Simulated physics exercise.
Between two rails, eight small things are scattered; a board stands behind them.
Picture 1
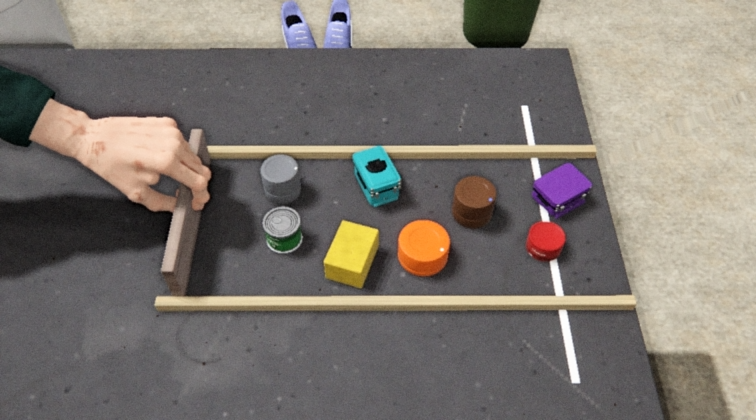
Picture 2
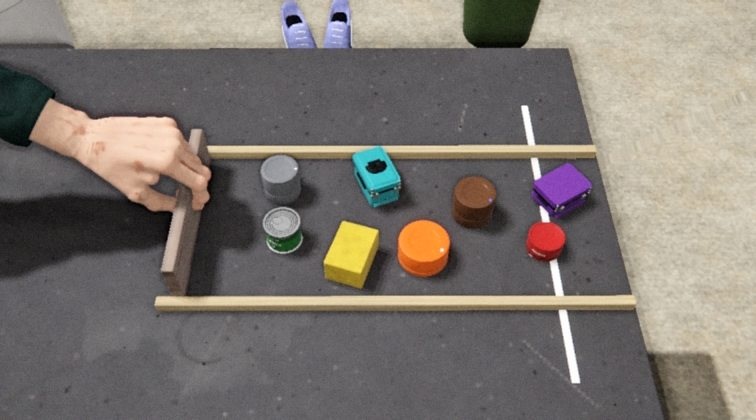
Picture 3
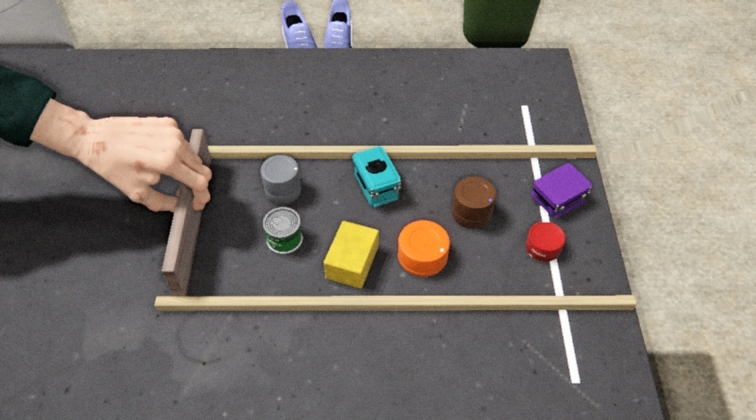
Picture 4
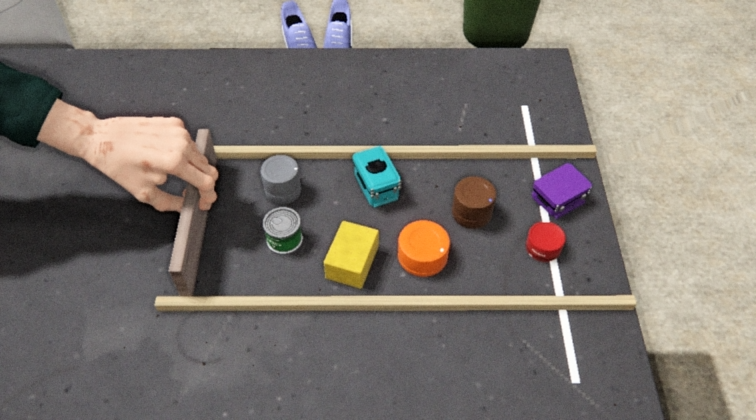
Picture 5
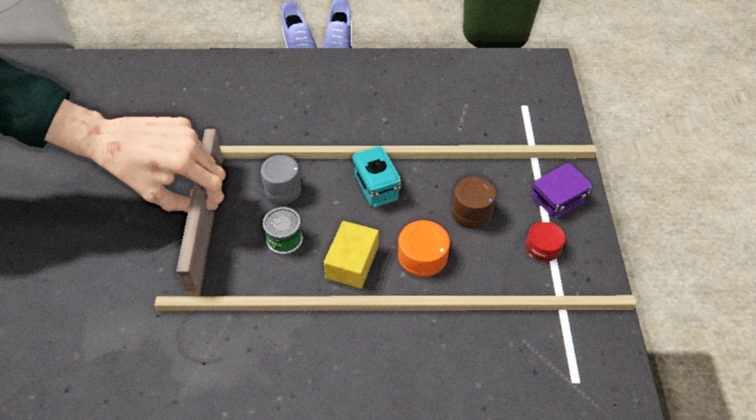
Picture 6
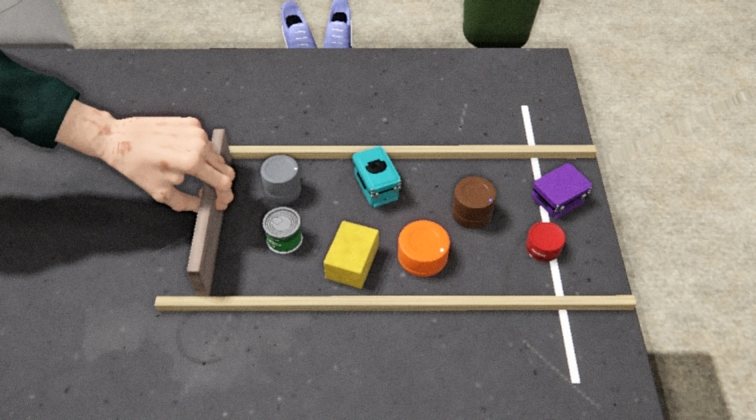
A hand slid an upright board a short way to the right between two wooden rails, while the eight small, colourful things scattered in front of it, including a purple case, stayed still.
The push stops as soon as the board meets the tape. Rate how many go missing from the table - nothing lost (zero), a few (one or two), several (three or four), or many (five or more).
A few, one or two.
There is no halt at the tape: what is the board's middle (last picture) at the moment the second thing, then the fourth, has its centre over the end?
At (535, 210) for the second, at (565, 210) for the fourth.
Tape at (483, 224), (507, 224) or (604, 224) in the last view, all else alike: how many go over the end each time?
0, 0, 8.
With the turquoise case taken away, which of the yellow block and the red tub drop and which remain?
The yellow block stays up top while the red tub ends up below.
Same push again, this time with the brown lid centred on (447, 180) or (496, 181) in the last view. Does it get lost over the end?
Gone; Gone.
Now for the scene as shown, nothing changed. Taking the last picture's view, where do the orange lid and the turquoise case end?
Final centres, first then second: (624, 238), (587, 170).
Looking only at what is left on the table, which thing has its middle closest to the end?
It's the orange lid that is foremost.
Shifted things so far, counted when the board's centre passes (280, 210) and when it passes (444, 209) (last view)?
I get 2 at the one place and 7 at the other.
A little later, none off yet; purple case at rest near (560, 192); red tub at rest near (545, 242); brown lid at rest near (474, 203).
When it is over, the number that fall off is one or two; down, red tub and purple case.
